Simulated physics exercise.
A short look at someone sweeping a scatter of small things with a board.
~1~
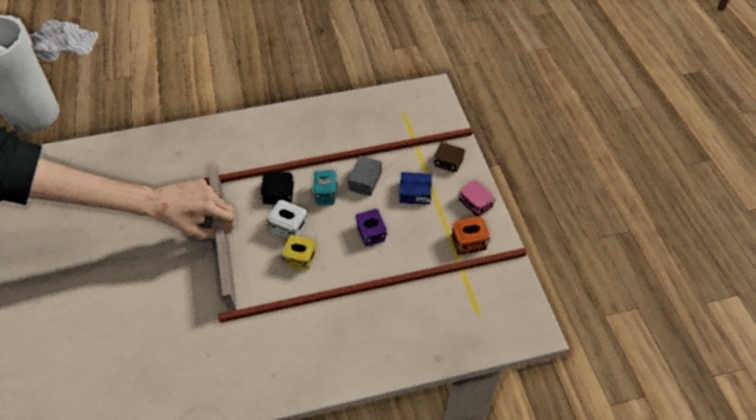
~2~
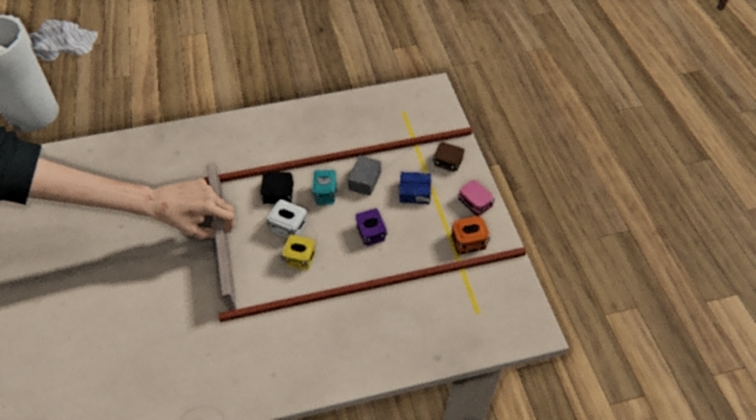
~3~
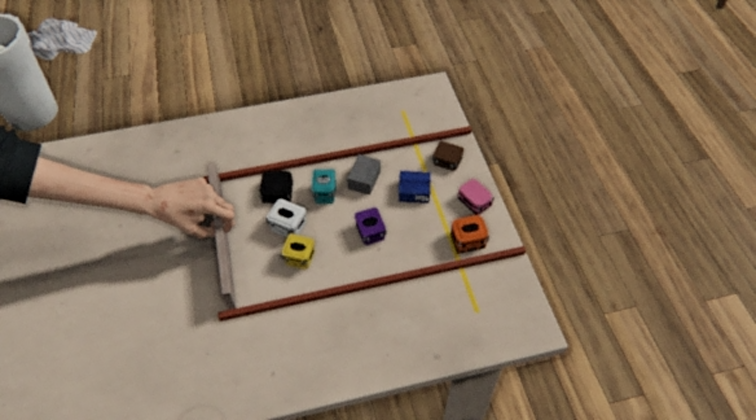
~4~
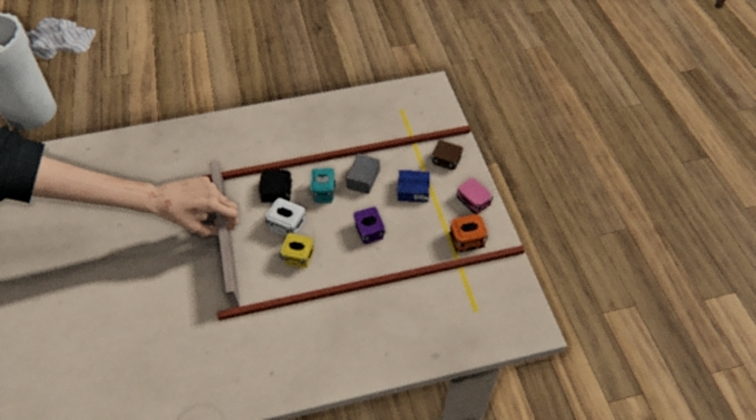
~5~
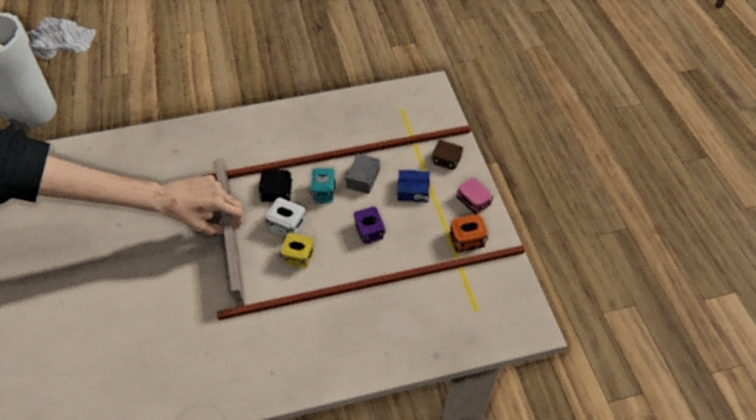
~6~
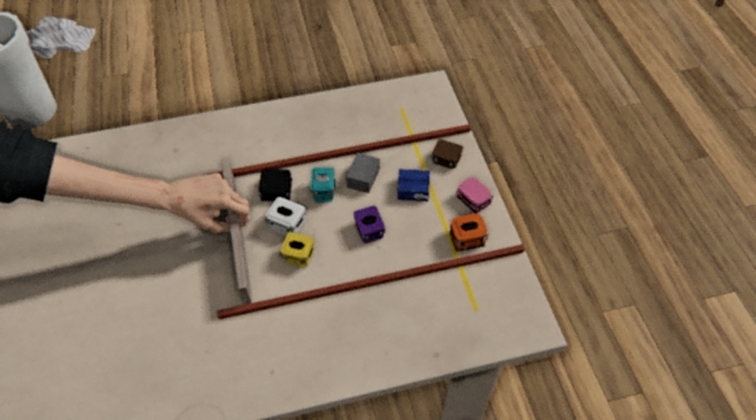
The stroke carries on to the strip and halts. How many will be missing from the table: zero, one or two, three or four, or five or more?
In the end the number that fall off is one or two.
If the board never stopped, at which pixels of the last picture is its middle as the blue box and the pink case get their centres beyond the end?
For the blue box at (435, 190), for the pink case at (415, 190).
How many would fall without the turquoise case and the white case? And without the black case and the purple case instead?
The counts: 1 and 0.
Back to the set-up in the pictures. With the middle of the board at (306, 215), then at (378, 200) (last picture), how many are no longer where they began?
At the one place 5, at the other 8.
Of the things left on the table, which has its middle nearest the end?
Foremost is the blue box.
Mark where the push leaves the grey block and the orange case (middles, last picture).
First (475, 173), then (500, 229).
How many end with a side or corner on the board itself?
The number is 3.
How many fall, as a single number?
In all, 1 of them.
Early on, none off yet; pink case at rest near (474, 196); brown case at rest near (447, 155); orange case at rest near (468, 232).
A while later, none off yet; pink case travelled a little near (487, 199); brown case at rest near (447, 155); orange case at rest near (468, 232).
Finally, the number that fall off is one or two; lost, pink case.
